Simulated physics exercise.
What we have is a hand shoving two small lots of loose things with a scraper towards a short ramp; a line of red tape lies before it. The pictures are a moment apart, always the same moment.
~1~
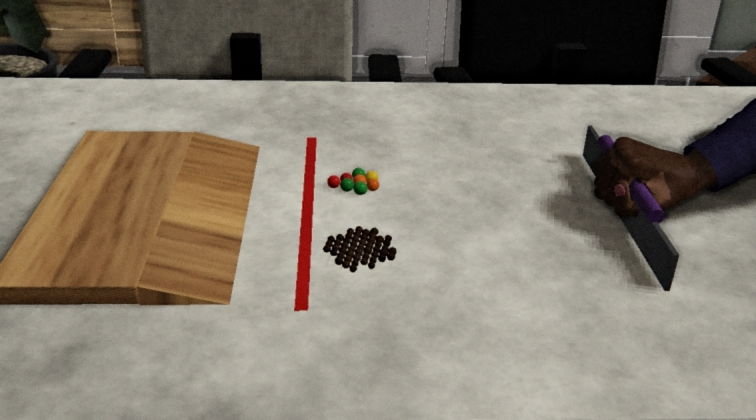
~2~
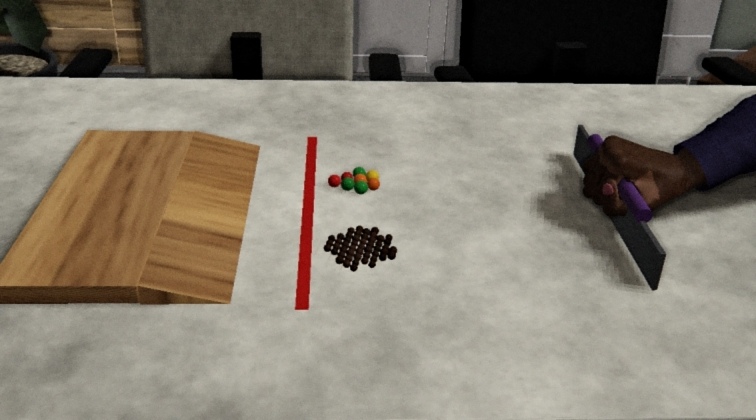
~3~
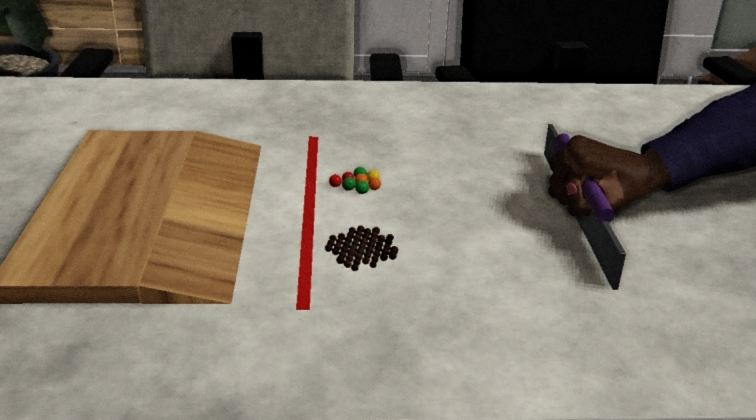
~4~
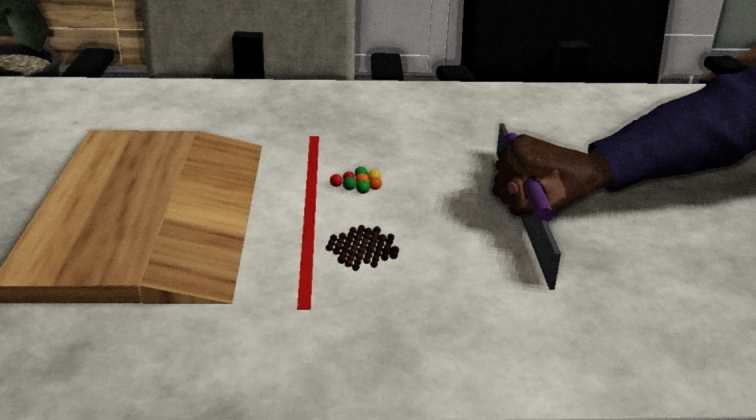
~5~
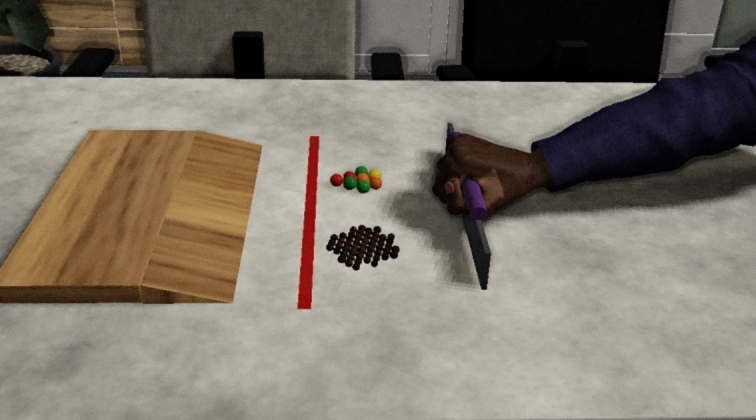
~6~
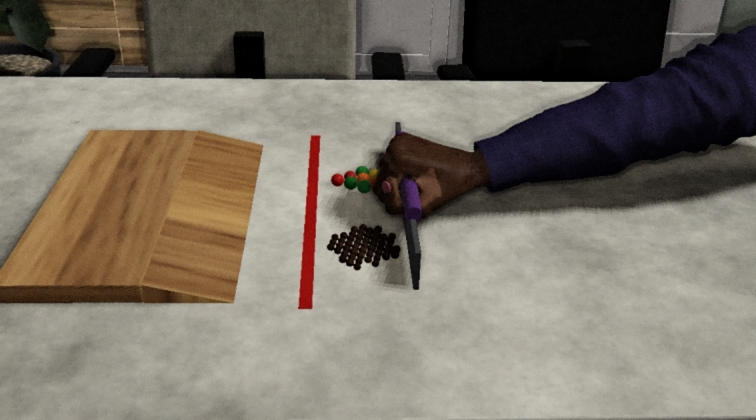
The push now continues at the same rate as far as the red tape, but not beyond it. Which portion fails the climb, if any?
The near portion succeeds; the far portion succeeds.
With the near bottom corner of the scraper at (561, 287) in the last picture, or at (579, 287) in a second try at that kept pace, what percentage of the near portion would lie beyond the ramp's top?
Try one: 0 %. Try two: 0 %.
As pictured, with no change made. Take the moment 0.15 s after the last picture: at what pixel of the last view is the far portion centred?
Its centre lies close to (246, 180) in the last picture.
Then, 0.06 s on from there, scraper still moving, near (343, 177); near portion the whole lot short of the ramp; far portion the whole lot short of the ramp.
Then, 0.15 s on from there, scraper stopped at the red tape; near portion near half on the ramp, near half short of the ramp; far portion near two thirds on the ramp, near a third short of the ramp.
Then, 0.43 s on from there, scraper stopped at the red tape; near portion the whole lot past the top; far portion the whole lot past the top.
In the end, scraper stopped at the red tape; near portion the whole lot past the top; far portion the whole lot past the top.
